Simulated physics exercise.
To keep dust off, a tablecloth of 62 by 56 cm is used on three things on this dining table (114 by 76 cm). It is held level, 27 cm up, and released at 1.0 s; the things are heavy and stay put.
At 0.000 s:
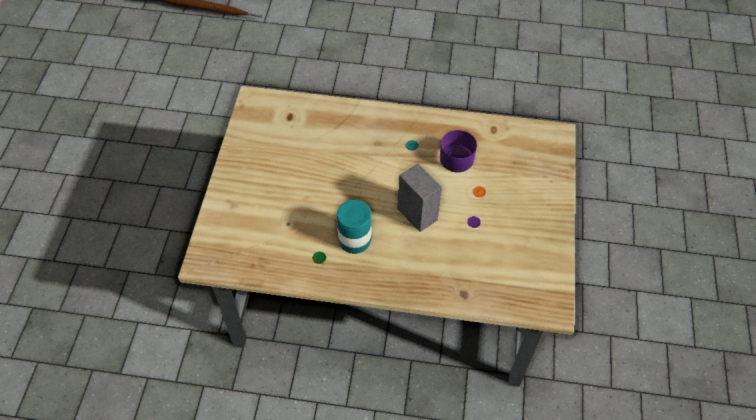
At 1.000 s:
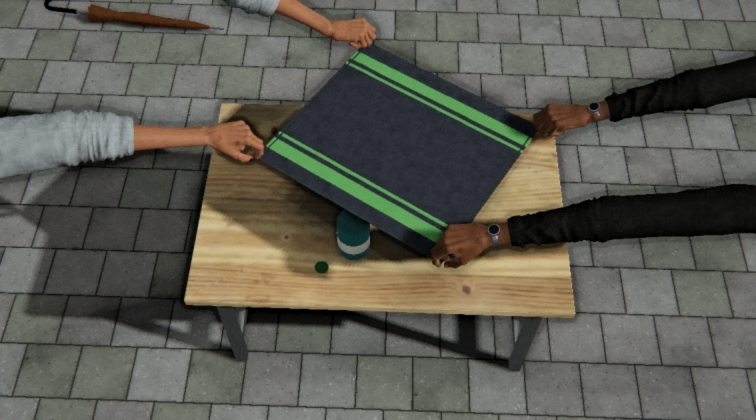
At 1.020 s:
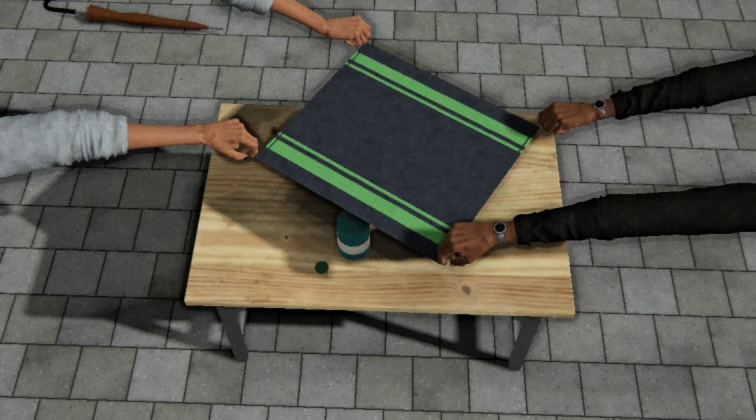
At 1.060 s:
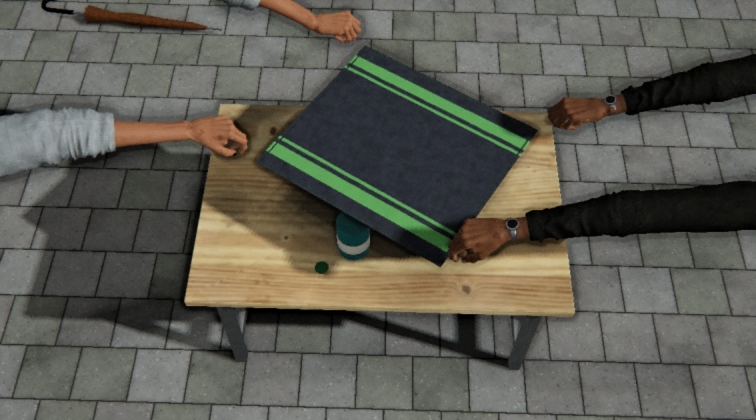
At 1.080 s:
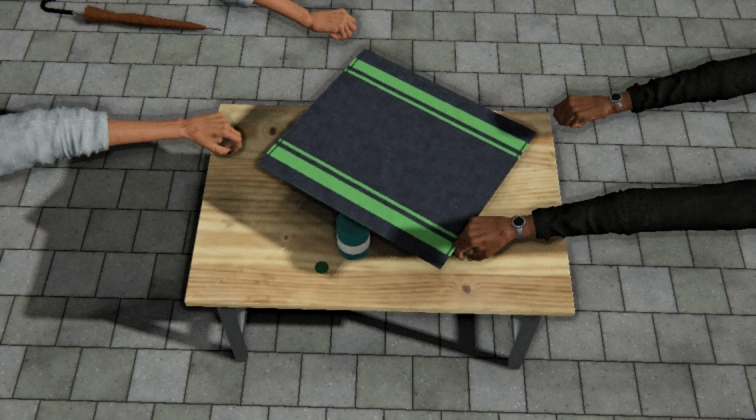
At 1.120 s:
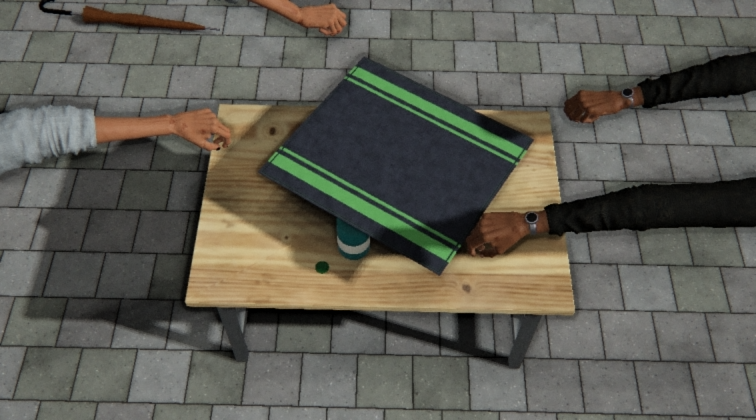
On a wooden table outdoors, two people hold a dark green-striped cloth level above several objects, then release it, the cloth lowering slightly.
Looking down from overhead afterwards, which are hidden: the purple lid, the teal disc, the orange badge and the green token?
The purple lid vanishes under it, the teal disc vanishes under it, the orange badge gets covered, the green token still shows.
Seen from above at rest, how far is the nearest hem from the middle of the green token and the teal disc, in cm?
About 6 cm, 10 cm.
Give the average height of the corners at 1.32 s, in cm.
Some 1 cm up.
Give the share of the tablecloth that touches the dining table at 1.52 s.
Some 35 per cent.
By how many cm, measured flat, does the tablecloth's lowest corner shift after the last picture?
Some 12 cm.
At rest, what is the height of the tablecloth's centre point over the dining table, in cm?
Some 15 cm up.
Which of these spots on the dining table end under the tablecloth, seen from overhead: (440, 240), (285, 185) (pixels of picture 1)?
The first vanishes under it; the second remains in the open.
By 1.3 s, 30 % of it is down, spanning 67 by 62 cm, above teal disc, purple lid, orange badge.
By 1.5 s, 35 % of it is down, spanning 67 by 64 cm, above teal disc, purple lid, orange badge.
By 1.7 s, 35 % of it is down, spanning 67 by 62 cm, above teal disc, purple lid, orange badge.
By 1.9 s, 35 % of it is down, spanning 67 by 62 cm, above teal disc, purple lid, orange badge.
By 2.7 s, 35 % of it is down, spanning 67 by 62 cm, above teal disc, purple lid, orange badge.
